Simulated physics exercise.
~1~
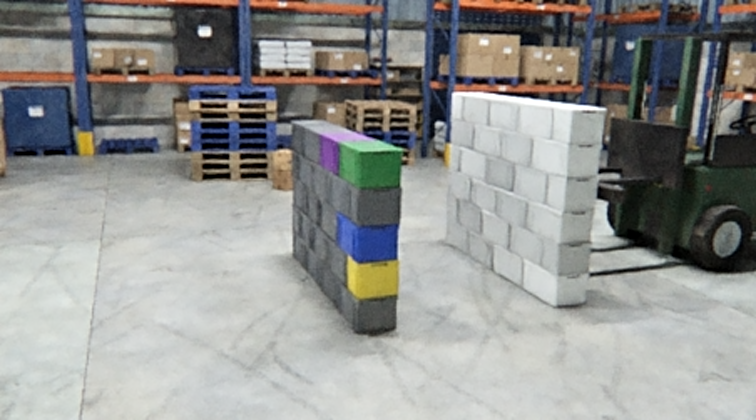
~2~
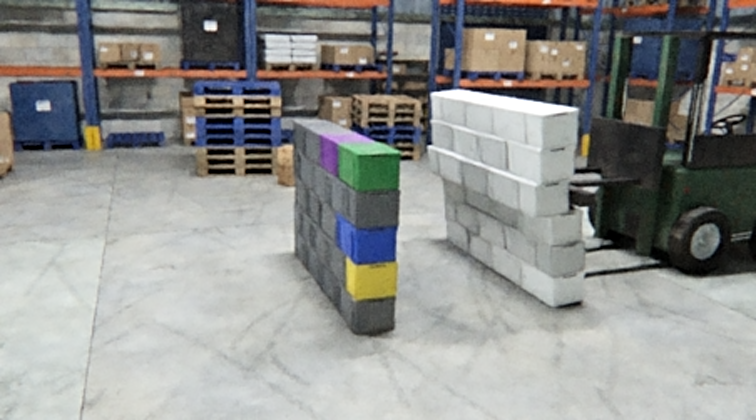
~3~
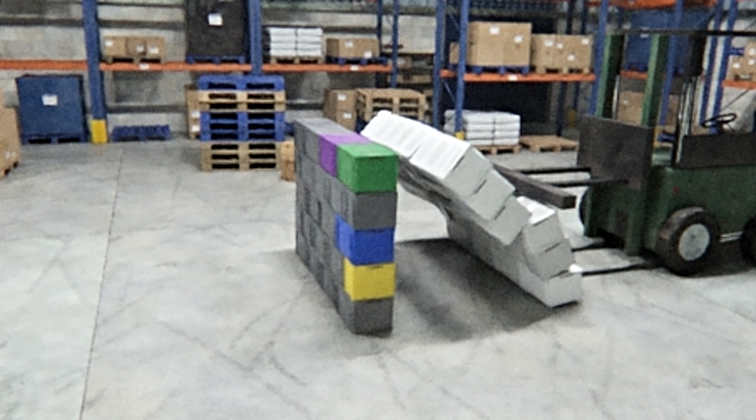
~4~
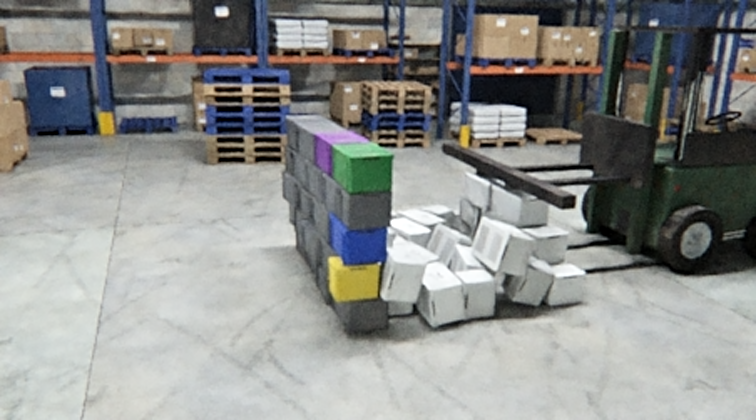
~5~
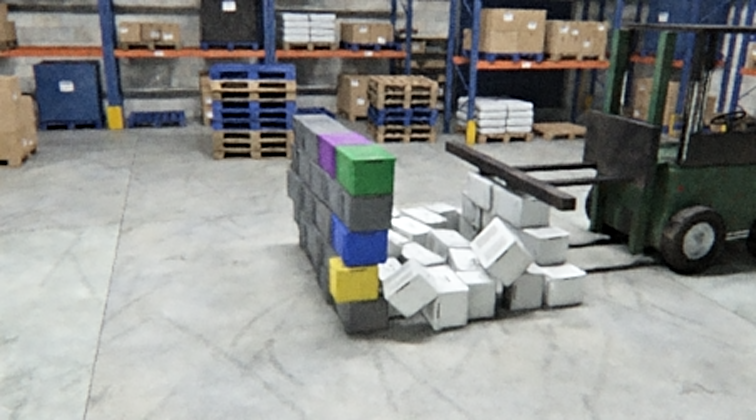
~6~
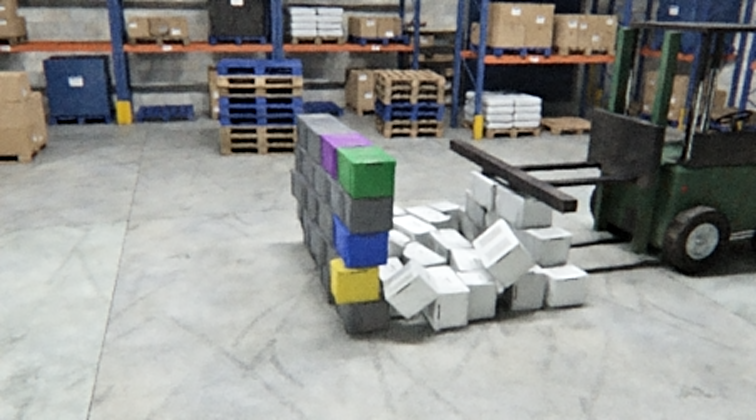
The clip opens on two free-standing block walls in a warehouse, a dark gray one with purple, green, blue and yellow pieces, and a white one beside a green forklift. The forklift moves left and drives a level steel beam into the back of the white wall. The upper courses slide and lean left, then the wall topples toward its neighbor. White blocks tumble into a heap against the base of the dark wall, nudging some of its pieces out of line. The forklift halts, and the dark wall stays standing, slightly uneven, beside the settled pile.
